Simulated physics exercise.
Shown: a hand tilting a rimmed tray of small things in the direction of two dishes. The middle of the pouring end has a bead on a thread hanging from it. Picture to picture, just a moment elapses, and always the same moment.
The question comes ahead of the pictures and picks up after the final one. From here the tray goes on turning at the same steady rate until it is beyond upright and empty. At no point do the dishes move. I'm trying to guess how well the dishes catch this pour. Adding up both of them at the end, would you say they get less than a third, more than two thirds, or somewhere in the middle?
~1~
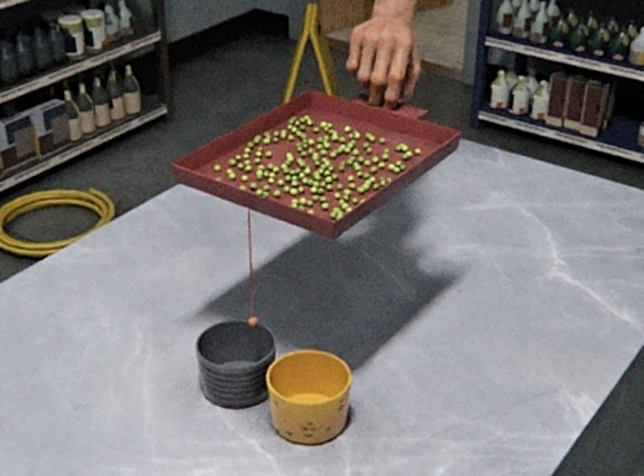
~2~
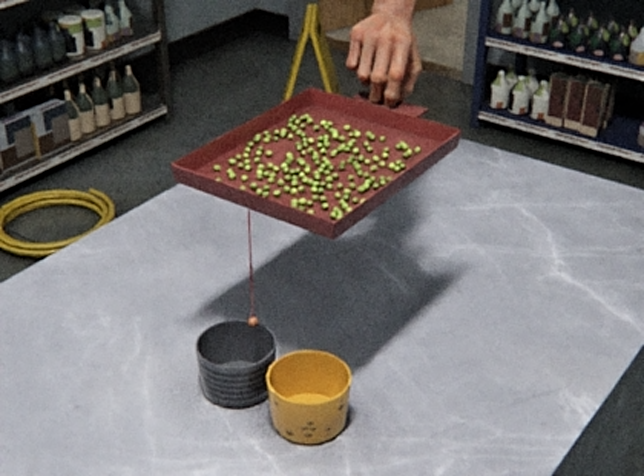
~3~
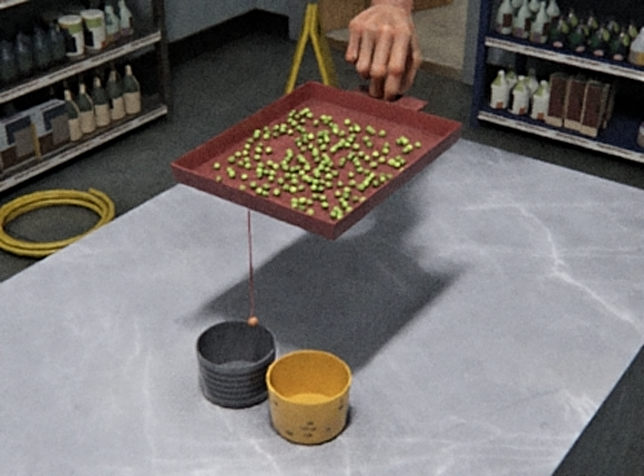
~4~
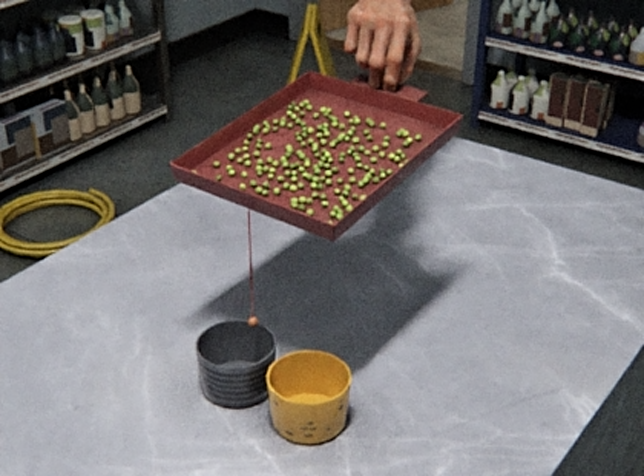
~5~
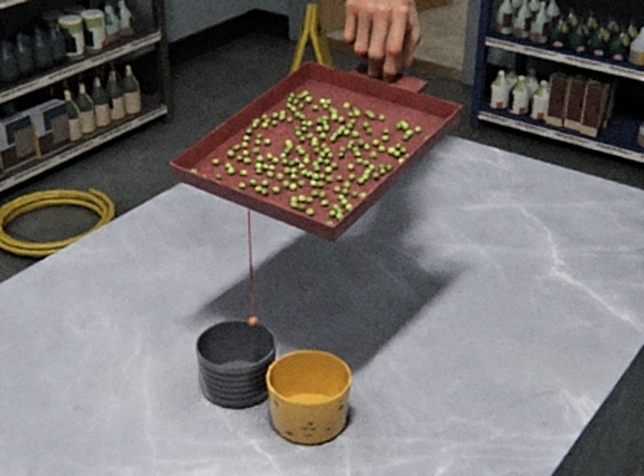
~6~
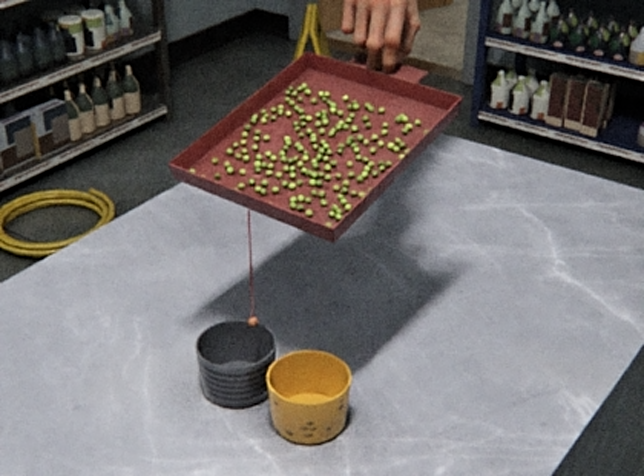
Looks to me like the dishes keep one to two parts in three.
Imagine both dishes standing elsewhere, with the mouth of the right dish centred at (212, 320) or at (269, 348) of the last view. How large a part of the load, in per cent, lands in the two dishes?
First position: Some 0 %; second position: Some 10 %.
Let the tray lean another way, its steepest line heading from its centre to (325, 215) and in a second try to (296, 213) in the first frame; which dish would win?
The first tilt favours the right-side dish and the second the right-side dish.
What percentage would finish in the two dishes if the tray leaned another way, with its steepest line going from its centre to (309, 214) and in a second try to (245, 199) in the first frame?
80 % then 20 %, roughly.
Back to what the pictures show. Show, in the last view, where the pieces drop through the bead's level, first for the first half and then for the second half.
I'd put it at roughly (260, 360), and after that at roughly (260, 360).
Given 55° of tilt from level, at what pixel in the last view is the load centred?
Load centre: Approx. (272, 200).
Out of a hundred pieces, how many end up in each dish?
For the left dish 10 %, for the right dish 40 %.
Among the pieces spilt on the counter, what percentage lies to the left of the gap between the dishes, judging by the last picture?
Roughly 90 in a hundred.
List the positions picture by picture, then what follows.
In the first picture, corners of the pouring end at (175, 164) and (334, 220), level; middle of the load at (317, 164), dried peas; left dish at (211, 381); right dish at (284, 416); bead on its thread at (253, 322).
In the second picture, corners of the pouring end at (175, 164) and (334, 220), level; middle of the load at (317, 163).
In the third picture, corners of the pouring end at (174, 163) and (334, 221), tipped barely, lowest at the right corner; middle of the load at (317, 160).
In the fourth picture, corners of the pouring end at (174, 163) and (333, 223), tipped a little, lowest at the right corner; middle of the load at (317, 155).
In the fifth picture, corners of the pouring end at (173, 163) and (333, 224), tipped a little, lowest at the right corner; middle of the load at (317, 151).
In the sixth picture, corners of the pouring end at (172, 163) and (332, 226), tipped a little, lowest at the right corner; middle of the load at (316, 147); left dish at (211, 381); right dish at (284, 416).
Soon, tray tipped steeply; nearly all on the tray; a stray few in the right dish; a stray few outside both.
A while on, tray tipped right over; nearly all on the tray; a stray few in the right dish; a stray few outside both; a stray few in the air.
Towards the end, tray tipped past a quarter turn; about a third in the right dish; a small part in the left dish; about half outside both.
Finally, tray tipped past a quarter turn; about a third in the right dish; a small part in the left dish; about half outside both.
